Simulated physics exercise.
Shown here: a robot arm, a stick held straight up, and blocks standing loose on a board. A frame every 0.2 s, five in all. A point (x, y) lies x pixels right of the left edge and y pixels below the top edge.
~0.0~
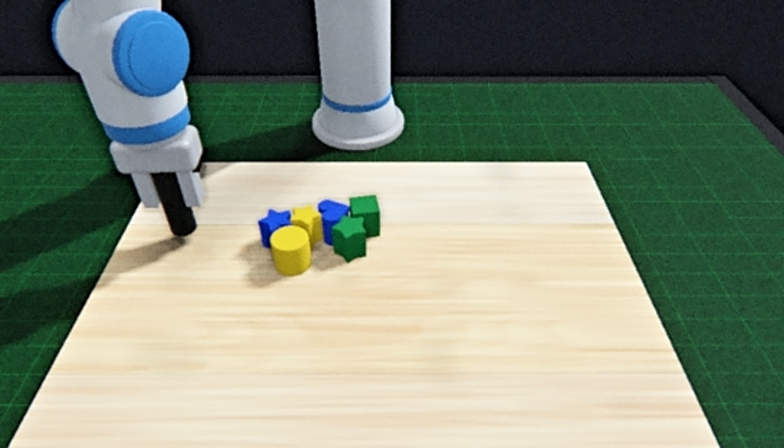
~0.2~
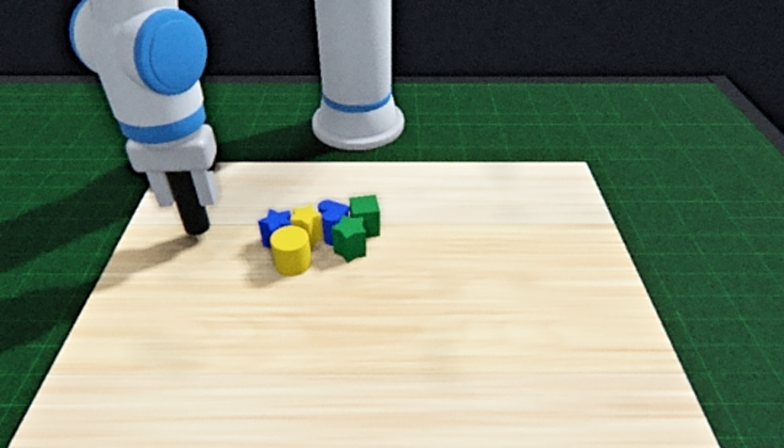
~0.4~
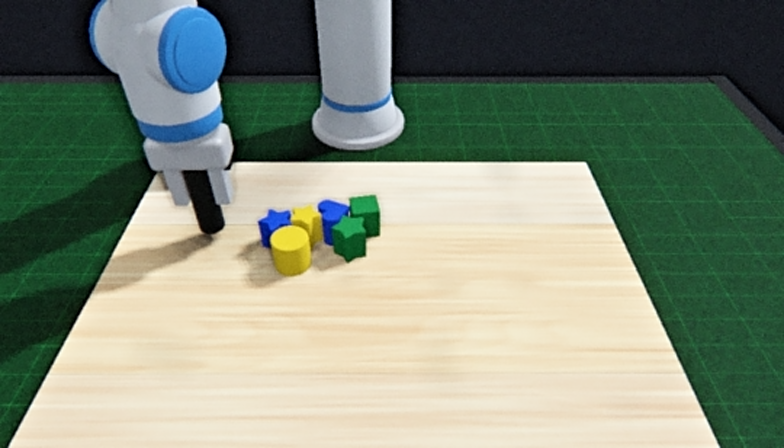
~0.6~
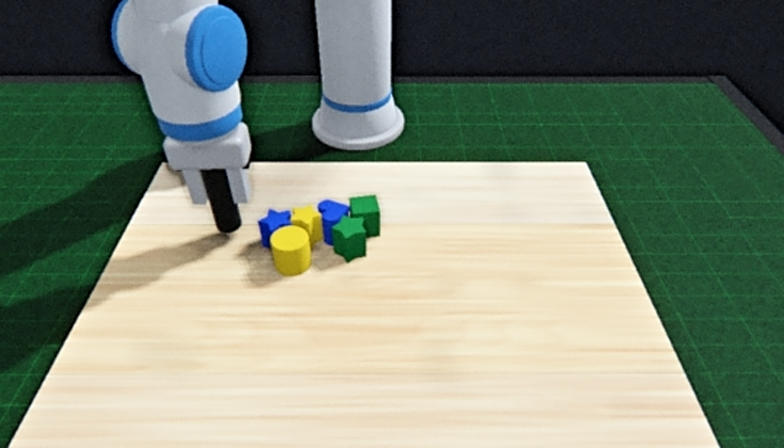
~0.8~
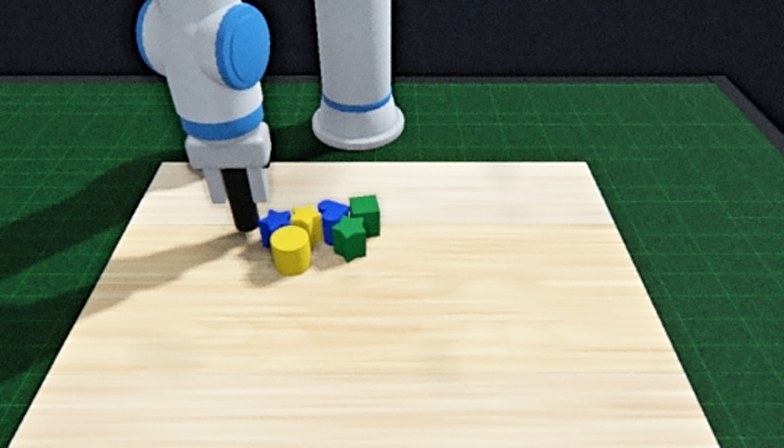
A robot arm holding a dark upright stick slid slowly to the right across a pale wooden board, closing the gap to a blue star block at the left of a still cluster of blue, yellow and green blocks.
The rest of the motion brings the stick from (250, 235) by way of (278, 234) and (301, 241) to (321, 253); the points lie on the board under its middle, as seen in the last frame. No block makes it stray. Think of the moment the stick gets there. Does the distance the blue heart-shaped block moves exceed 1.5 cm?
Yes - that is the case.
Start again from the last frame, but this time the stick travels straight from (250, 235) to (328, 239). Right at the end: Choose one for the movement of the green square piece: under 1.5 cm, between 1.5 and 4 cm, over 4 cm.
The block shifts between 1.5 and 4 cm.
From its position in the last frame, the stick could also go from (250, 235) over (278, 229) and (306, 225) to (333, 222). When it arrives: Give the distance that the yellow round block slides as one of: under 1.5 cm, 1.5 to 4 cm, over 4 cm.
Its final spot will lie within 1.5 cm of the current one.
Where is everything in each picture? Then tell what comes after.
The first frame shows tip of the stick (185, 230), middles of tops, blue star-shaped block (276, 218), yellow round block (289, 237), yellow star-shaped block (305, 213), blue heart-shaped block (332, 208), green square piece (364, 204).
The second frame shows stick (198, 229), nothing pushed.
The third frame shows stick (213, 227), nothing pushed.
The fourth frame shows stick (230, 226), nothing pushed.
The fifth frame shows stick (248, 225), blue star-shaped block (276, 218), yellow round block (289, 237), yellow star-shaped block (305, 213), blue heart-shaped block (332, 208), green square piece (364, 204).
The first path, step by step. One third of the way, stick (276, 225); blue star-shaped block (289, 220), turned 20° clockwise; yellow round block (292, 241); yellow star-shaped block (317, 215); blue heart-shaped block (341, 207), turned 20° anticlockwise; green square piece (370, 202).
Two thirds of the way, stick (299, 232); blue star-shaped block (306, 231), turned 40° clockwise; yellow round block (296, 253); yellow star-shaped block (331, 221), turned 45° anticlockwise; blue heart-shaped block (348, 206), turned 30° anticlockwise; green square piece (375, 201).
At the end, stick (320, 244); blue star-shaped block (318, 246), turned 65° clockwise; yellow round block (296, 266); yellow star-shaped block (346, 229), turned 80° anticlockwise; blue heart-shaped block (348, 206), turned 35° anticlockwise; green square piece (375, 201).
